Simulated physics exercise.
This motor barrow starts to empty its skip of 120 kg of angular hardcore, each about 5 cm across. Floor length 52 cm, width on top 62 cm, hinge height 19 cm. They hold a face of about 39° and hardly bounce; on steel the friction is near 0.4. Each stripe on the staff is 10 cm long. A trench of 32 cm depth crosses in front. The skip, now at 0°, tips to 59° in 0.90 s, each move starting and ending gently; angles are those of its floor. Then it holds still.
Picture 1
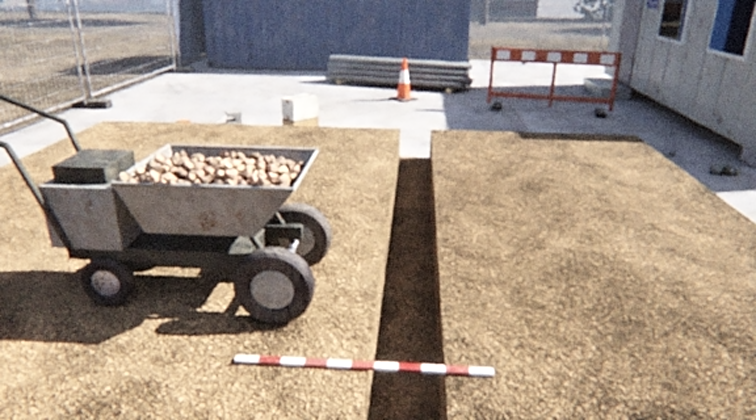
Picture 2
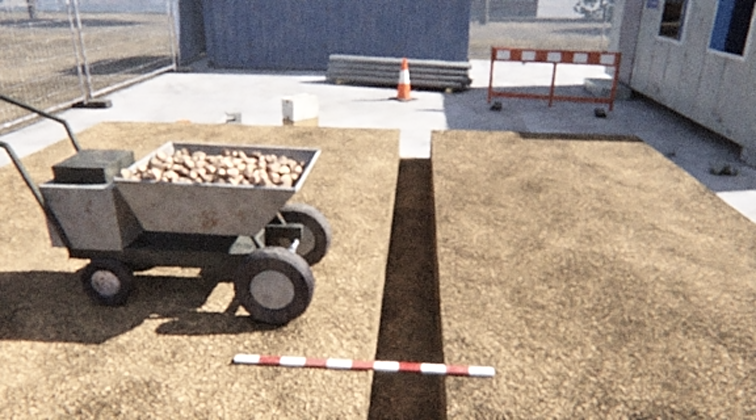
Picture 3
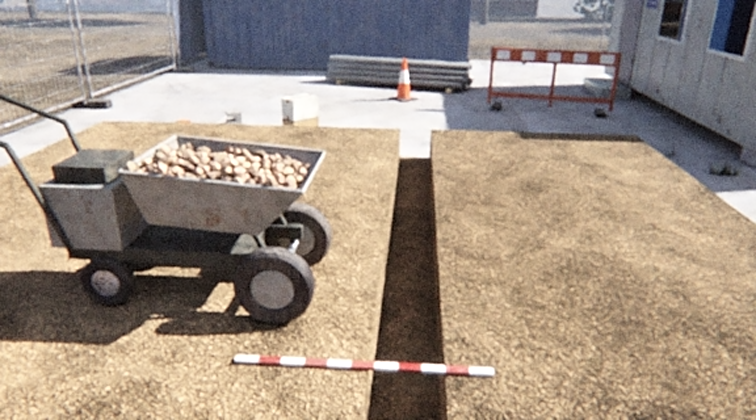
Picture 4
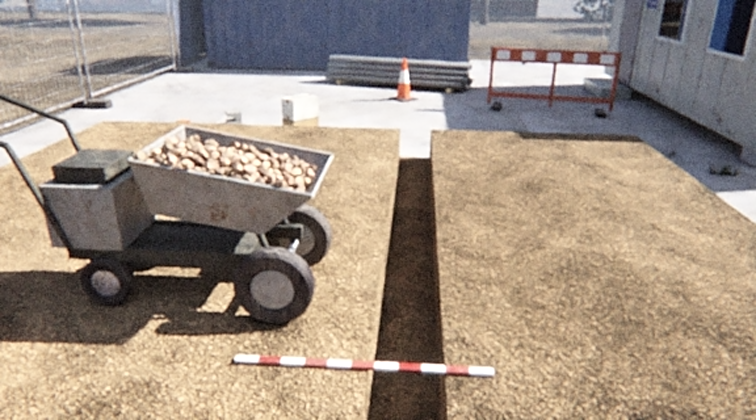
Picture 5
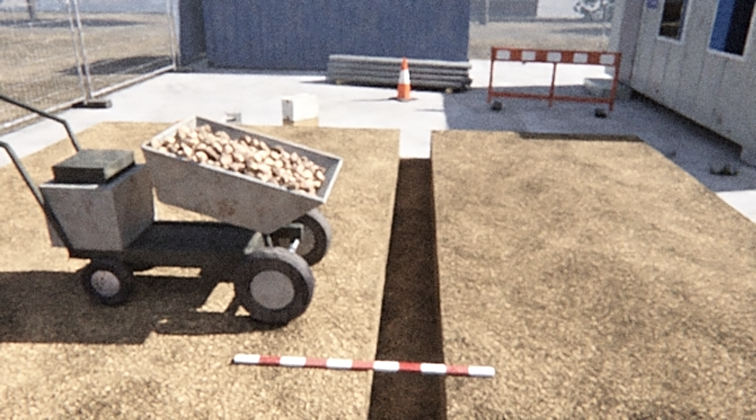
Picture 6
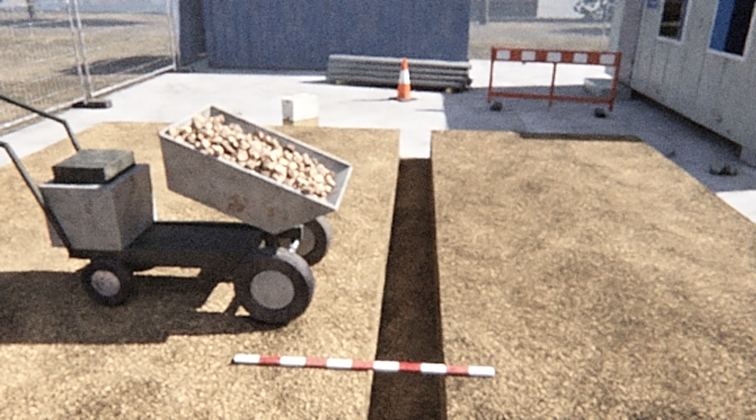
Grey motor barrow standing beside a narrow trench, its stone-filled skip slowly tilting down to the right as its left end rises.
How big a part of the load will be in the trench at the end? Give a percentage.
About 41 per cent.
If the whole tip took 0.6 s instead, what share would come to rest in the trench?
It would be near 35 per cent.
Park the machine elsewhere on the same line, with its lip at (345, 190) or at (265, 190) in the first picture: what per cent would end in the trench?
First some 15, then 50 per cent.
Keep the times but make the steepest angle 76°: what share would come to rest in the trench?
Then about 75 per cent.
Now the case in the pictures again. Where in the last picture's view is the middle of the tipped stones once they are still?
Near (418, 341).
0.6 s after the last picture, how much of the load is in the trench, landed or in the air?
About 10 per cent by then.
Then, 0.3 s after the last picture the floor is at 50°, 100 % in the skip; the foremost stones are at (364, 226).
Then, 0.6 s after the last picture the floor is at 59°, 88 % in the skip, 1 % short of the trench, 11 % in the trench; the foremost stones are at (433, 311).
Then, 1.0 s after the last picture the floor is at 59°, 61 % in the skip, 30 % in the trench, 9 % past the trench; the foremost stones are at (512, 293).
Then, 2.9 s after the last picture the floor is at 59°, 50 % in the skip, 41 % in the trench, 9 % past the trench; the foremost stones are at (545, 290).
